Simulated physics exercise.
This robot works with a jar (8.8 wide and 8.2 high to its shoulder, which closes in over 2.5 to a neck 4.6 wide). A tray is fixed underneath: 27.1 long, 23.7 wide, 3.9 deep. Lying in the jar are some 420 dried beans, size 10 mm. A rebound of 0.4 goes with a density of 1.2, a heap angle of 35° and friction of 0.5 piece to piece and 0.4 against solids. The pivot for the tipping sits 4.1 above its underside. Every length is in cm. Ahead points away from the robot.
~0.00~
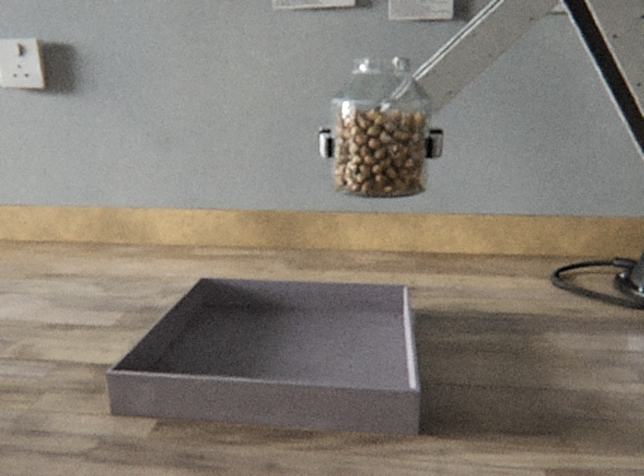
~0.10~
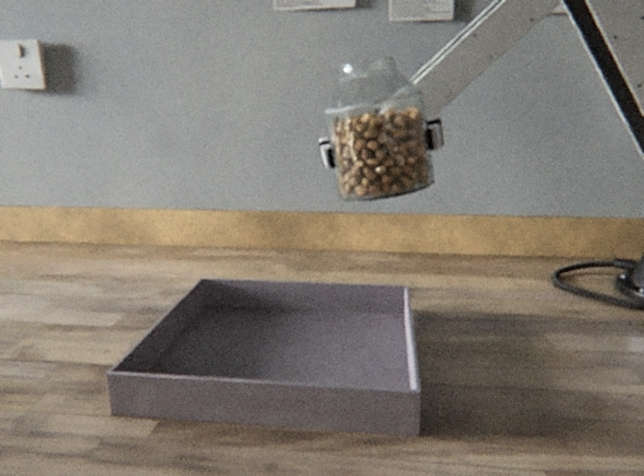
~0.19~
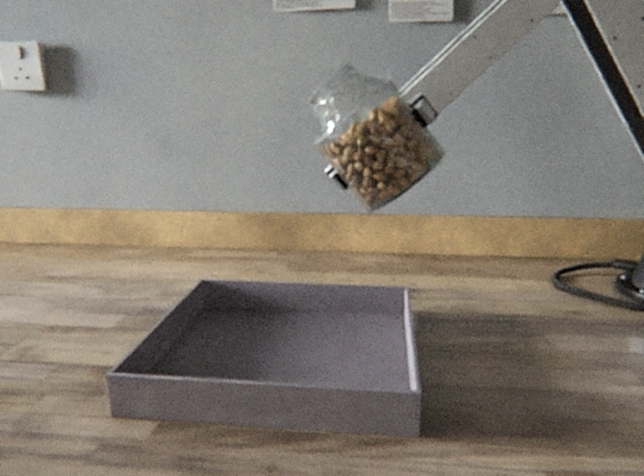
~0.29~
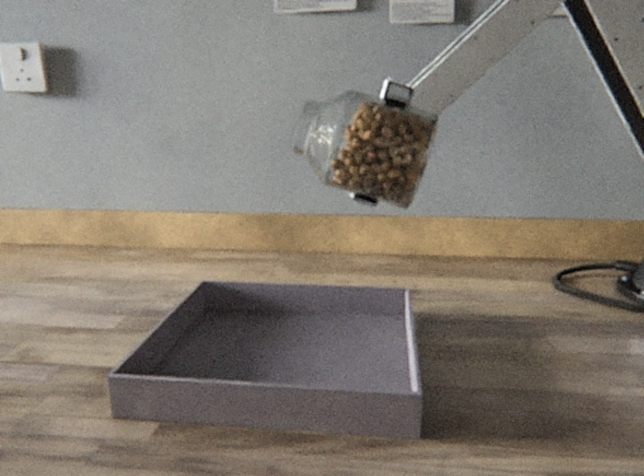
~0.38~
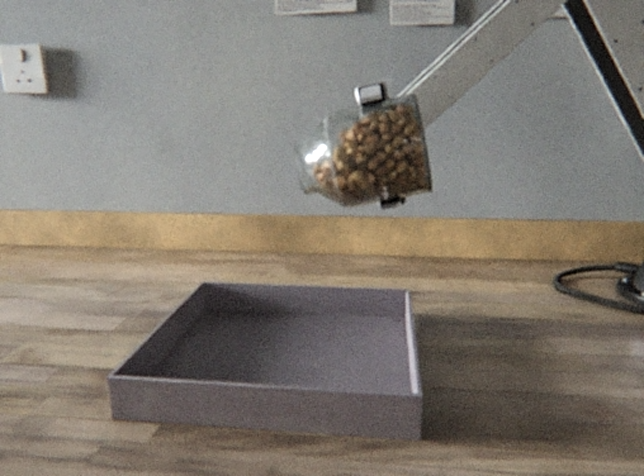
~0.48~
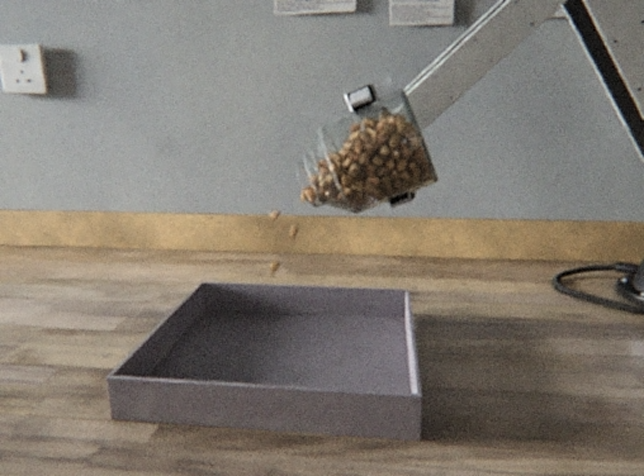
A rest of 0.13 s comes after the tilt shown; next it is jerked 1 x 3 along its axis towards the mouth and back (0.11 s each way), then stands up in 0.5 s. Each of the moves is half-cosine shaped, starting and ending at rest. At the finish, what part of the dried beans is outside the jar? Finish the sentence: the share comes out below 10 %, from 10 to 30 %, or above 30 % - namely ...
Namely from 10 to 30 %.
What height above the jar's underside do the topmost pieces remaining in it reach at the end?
Around 8.0 cm.
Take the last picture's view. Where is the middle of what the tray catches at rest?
Around (238, 351).
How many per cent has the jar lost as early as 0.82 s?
Fraction out of jar by that time: Approx. 10 per cent.
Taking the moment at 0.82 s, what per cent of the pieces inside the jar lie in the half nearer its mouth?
About 65 %.
After 0.82 s, tipped 113°, highest piece 25 above the table; 378 in the jar, 28 in the tray, 18 in flight or on a rim.
After 1.16 s, tipped 29°, highest piece 29 above the table; 366 in the jar, 57 in the tray, 1 in flight or on a rim.
After 1.53 s, upright, highest piece 26 above the table; 366 in the jar, 58 in the tray.
After 2.23 s, upright, highest piece 26 above the table; 366 in the jar, 58 in the tray.
At rest, 366 in the jar, 58 in the tray. That is 14 % outside the jar.
